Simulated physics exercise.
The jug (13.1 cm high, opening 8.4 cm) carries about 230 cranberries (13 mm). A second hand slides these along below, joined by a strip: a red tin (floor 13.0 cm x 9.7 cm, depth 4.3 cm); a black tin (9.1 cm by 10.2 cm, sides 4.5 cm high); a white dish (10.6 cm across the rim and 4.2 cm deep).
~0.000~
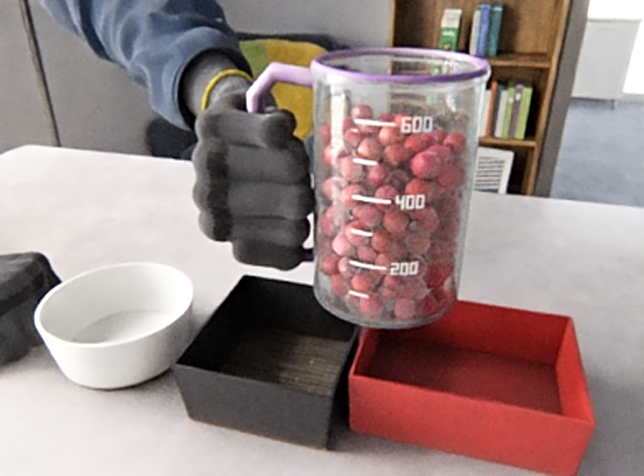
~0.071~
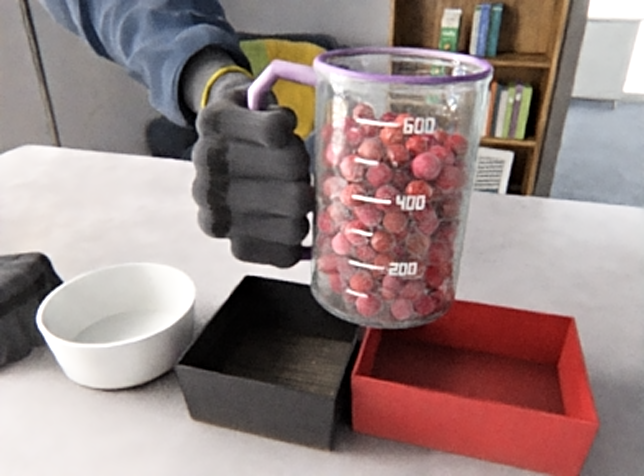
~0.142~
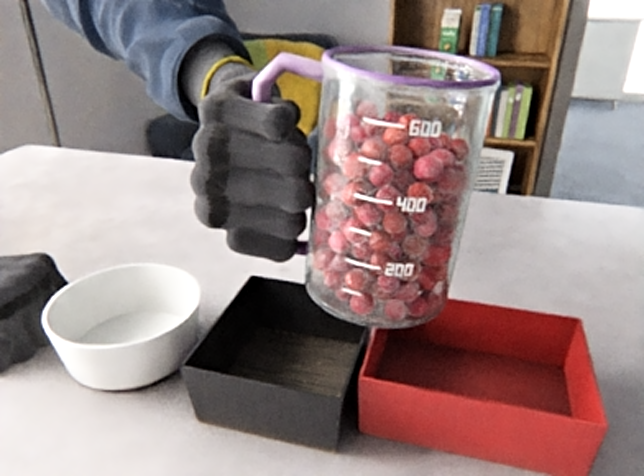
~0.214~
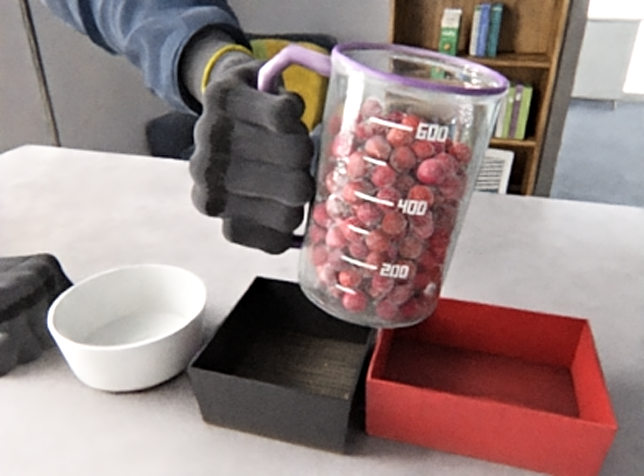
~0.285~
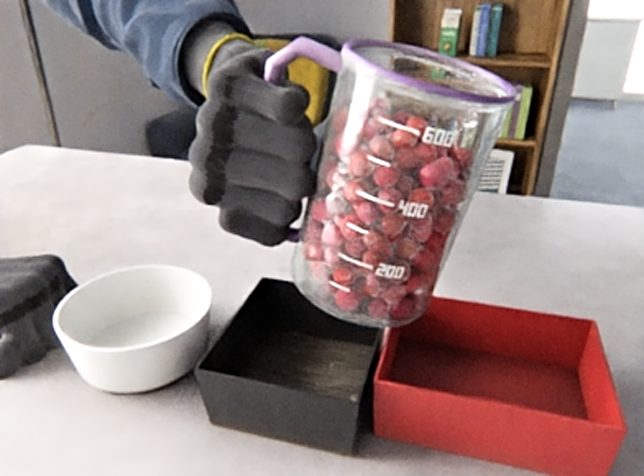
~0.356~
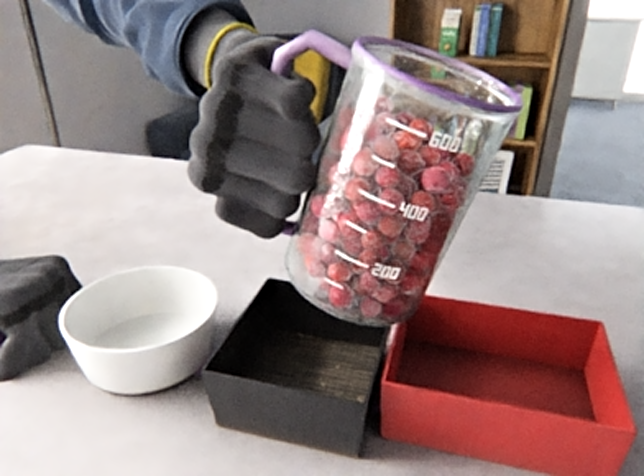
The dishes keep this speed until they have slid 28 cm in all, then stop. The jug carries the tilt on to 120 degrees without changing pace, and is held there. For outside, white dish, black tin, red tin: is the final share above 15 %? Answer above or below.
Outside: Below, white dish: Below, black tin: Above, red tin: Below.
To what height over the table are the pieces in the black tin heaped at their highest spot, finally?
Some 7.0 cm.
Then, at 1.69 s, tilt 97 degrees; jug 100 %; middle of all pieces on or above the table near (371, 193).
After 2.80 s, tilt 120 degrees; black tin 95 %; middle of all pieces on or above the table near (552, 393).
After 3.82 s, tilt 120 degrees; black tin 95 %.
Then, at 4.80 s, tilt 120 degrees; black tin 95 %.
At rest (5.0 s), white dish 0 %, black tin 95 %, outside 5 %, red tin 0 %, jug 0 %.
